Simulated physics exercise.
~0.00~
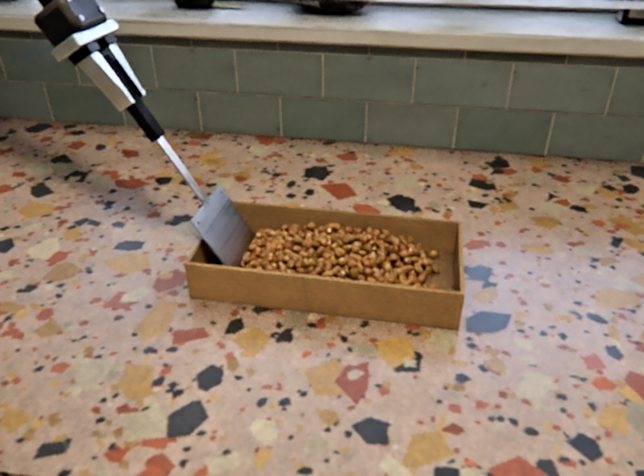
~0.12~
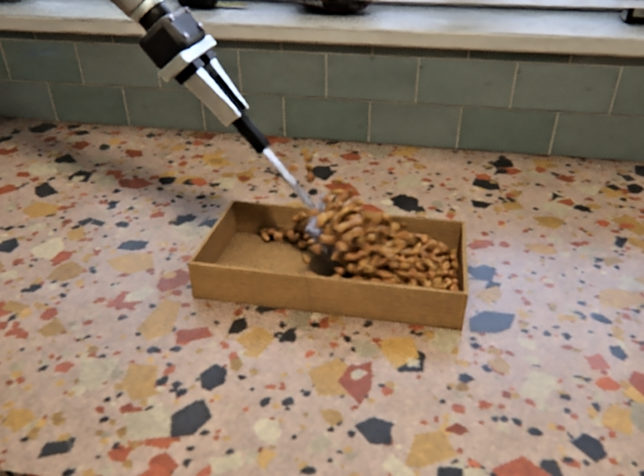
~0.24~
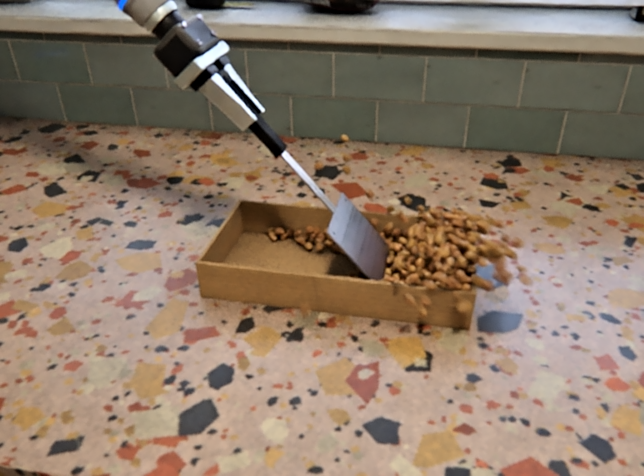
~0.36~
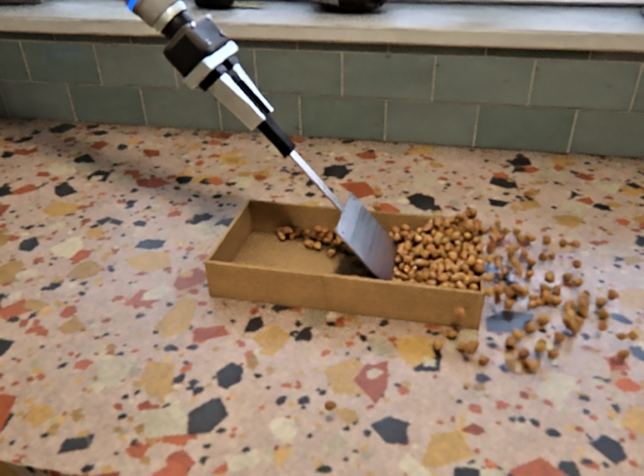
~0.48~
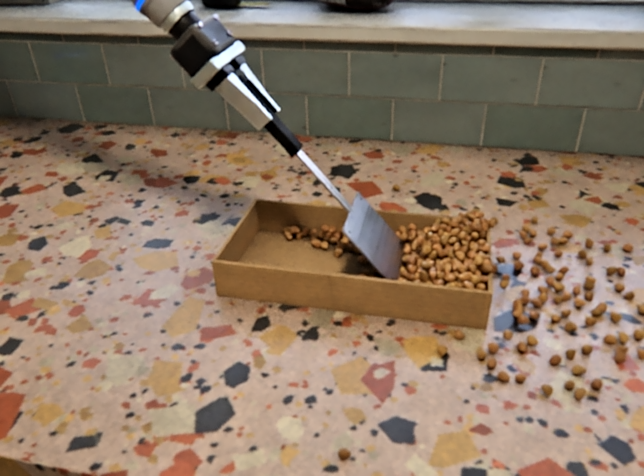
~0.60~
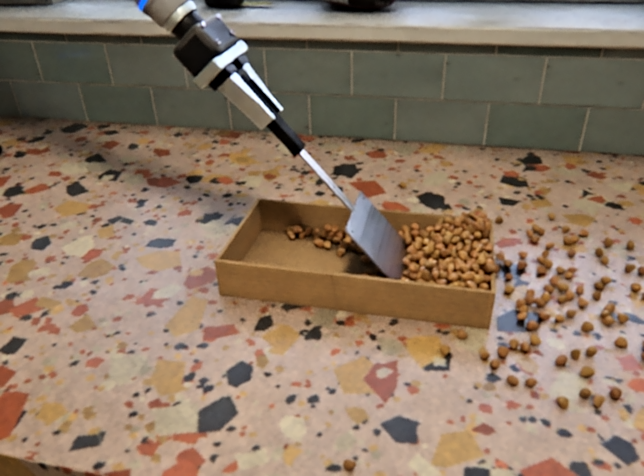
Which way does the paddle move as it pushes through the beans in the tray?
The paddle moves to the right, driving the beans towards the right end of the tray.
